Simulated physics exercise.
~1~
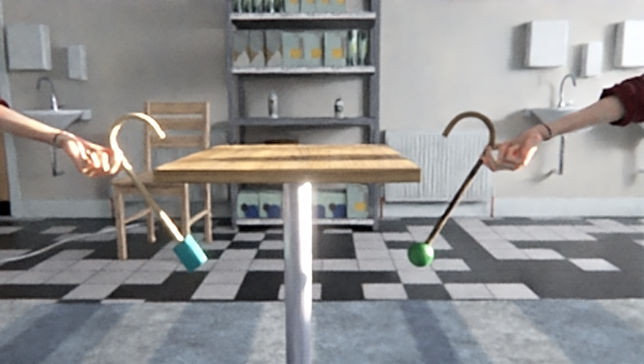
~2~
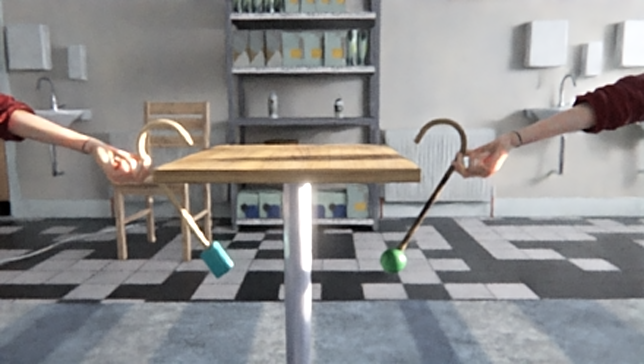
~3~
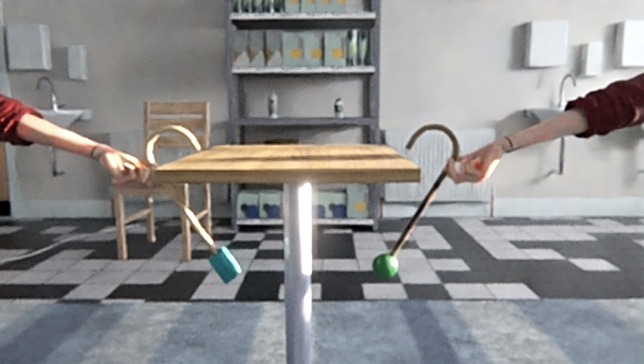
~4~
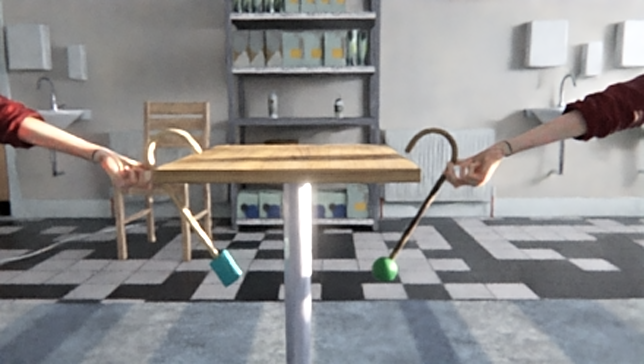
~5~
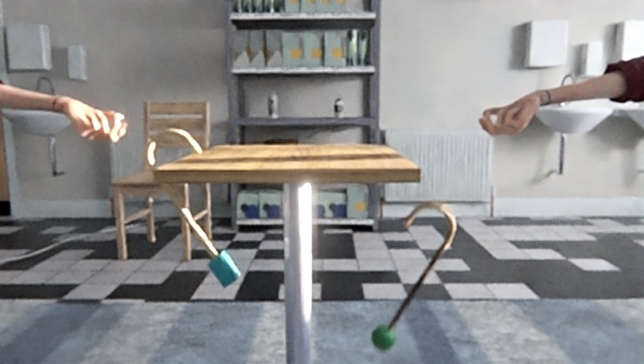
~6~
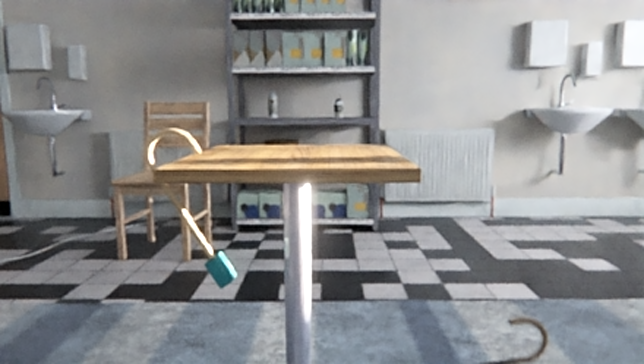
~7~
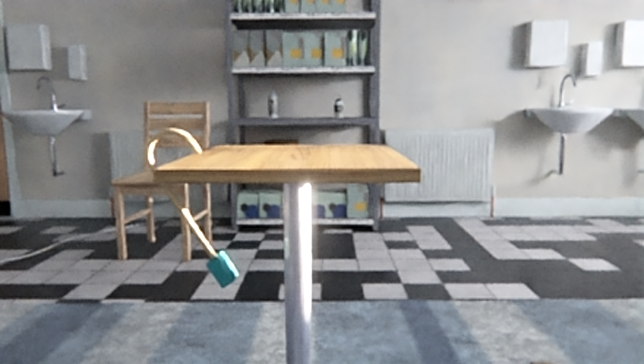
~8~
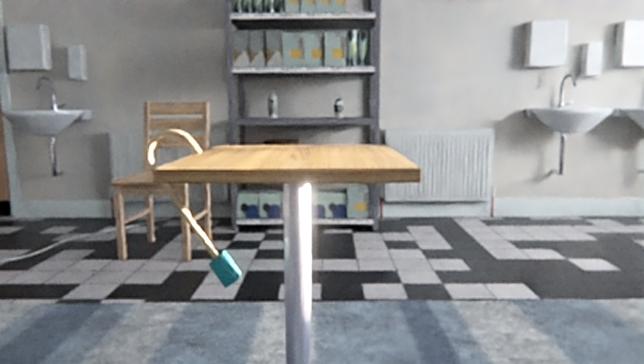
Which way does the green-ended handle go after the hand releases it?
It drops downward from the table's right edge, drifting to the right as it falls out of view.
A hooked handle with a round green end is carried in by a hand from the right, while another hand on the left brings one with a turquoise end toward a wooden table. The still, front-on view shows a room with a checkered floor, a chair, shelves and sinks behind. Both hooks are moved inward to opposite edges of the tabletop, and the hands then let go and draw back. The green-ended one slips off at once, tilting as it falls out of view at the lower right. The turquoise-ended one stays hanging from the left edge.
